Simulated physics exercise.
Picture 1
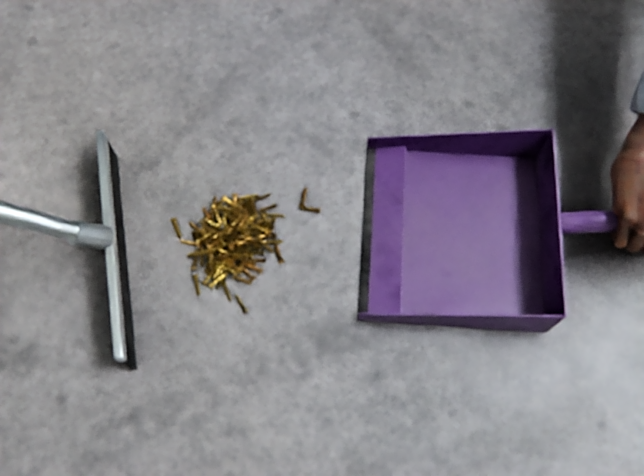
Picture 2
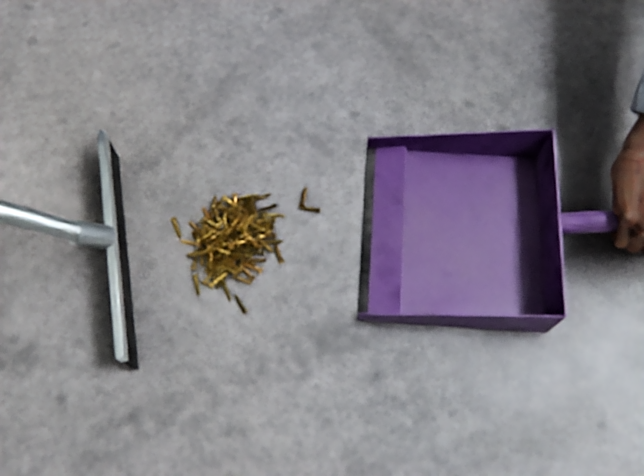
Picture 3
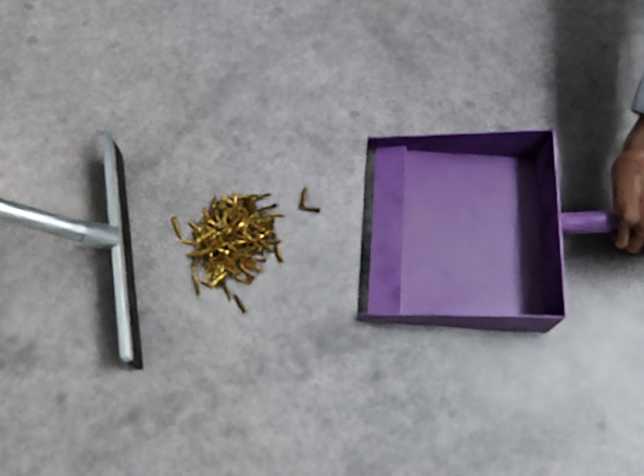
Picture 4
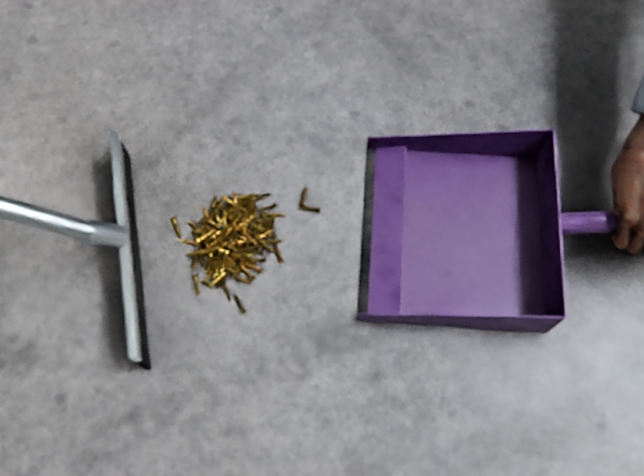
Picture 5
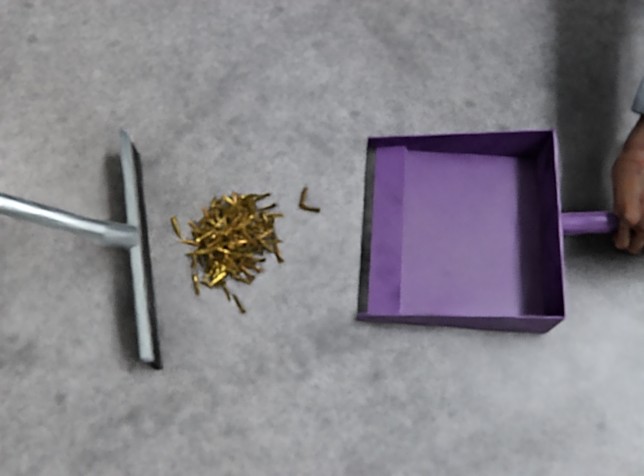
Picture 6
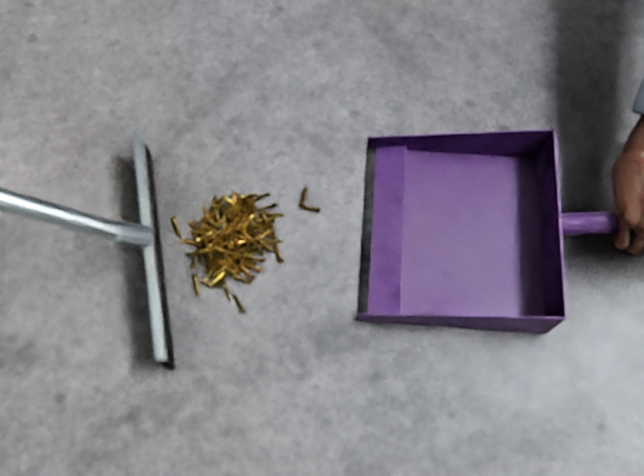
In the video, a squeegee on a grey floor moves slowly a short way right toward a small pile of brass-coloured screws without shifting them, while a hand at the right holds a purple dustpan still by its handle.
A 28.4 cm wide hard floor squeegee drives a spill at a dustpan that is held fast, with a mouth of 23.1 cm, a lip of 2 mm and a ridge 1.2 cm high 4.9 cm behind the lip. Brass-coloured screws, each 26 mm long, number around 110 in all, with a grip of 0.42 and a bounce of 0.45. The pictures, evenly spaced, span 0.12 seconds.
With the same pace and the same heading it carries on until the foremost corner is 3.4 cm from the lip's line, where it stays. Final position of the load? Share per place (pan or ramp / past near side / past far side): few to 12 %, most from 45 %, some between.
In the pan or on its ramp: Few. Past the pan's near side: Few. Past the pan's far side: Few.
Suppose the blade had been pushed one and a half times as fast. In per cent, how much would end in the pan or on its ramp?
It would be around 20 percent.
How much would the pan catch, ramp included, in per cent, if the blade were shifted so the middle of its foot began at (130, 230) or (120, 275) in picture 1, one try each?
Close to 5 in a hundred, then close to 5 in a hundred.
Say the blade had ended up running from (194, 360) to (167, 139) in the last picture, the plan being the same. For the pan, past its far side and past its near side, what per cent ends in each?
Split: Pan = 45, far = 0, near = 0.
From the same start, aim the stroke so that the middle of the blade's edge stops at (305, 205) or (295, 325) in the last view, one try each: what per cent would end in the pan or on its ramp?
Some 5 in a hundred and 0 in a hundred.
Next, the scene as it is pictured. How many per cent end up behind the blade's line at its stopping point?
Estimate: Around 0 %.
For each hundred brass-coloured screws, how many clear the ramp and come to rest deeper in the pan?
Around 0 in a hundred.
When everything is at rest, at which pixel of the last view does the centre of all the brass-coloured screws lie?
Est. centre at rest: (337, 229) px.
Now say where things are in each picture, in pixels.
In the first picture, blade from (121, 357) to (103, 138), moved 0.0 cm, 0 of the pieces shifted so far; middle of the pieces at (236, 240); pan at (468, 236).
In the second picture, blade from (123, 357) to (104, 138), moved 0.2 cm, 0 of the pieces shifted so far; middle of the pieces at (236, 240).
In the third picture, blade from (127, 357) to (109, 138), moved 0.7 cm, 0 of the pieces shifted so far; middle of the pieces at (236, 240).
In the fourth picture, blade from (136, 357) to (116, 138), moved 1.7 cm, 0 of the pieces shifted so far; middle of the pieces at (236, 240).
In the fifth picture, blade from (147, 357) to (126, 137), moved 3.0 cm, 0 of the pieces shifted so far; middle of the pieces at (236, 240).
In the sixth picture, blade from (161, 357) to (139, 137), moved 4.5 cm, 0 of the pieces shifted so far; middle of the pieces at (236, 239); pan at (468, 236).
Then, 0.14 s after the last picture, middle of the blade 15 cm from the lip; 0 % over the lip, far side 0 %, near side 0 %.
Then, 0.24 s after the last picture, middle of the blade 9 cm from the lip; 0 % over the lip, far side 0 %, near side 0 %.
Then, 0.47 s after the last picture, middle of the blade 7 cm from the lip; 5 % over the lip, far side 0 %, near side 0 %.
In the end, pan 5 %, near side 0 %, far side 0 %, in front of the lip or behind the blade 95 %.
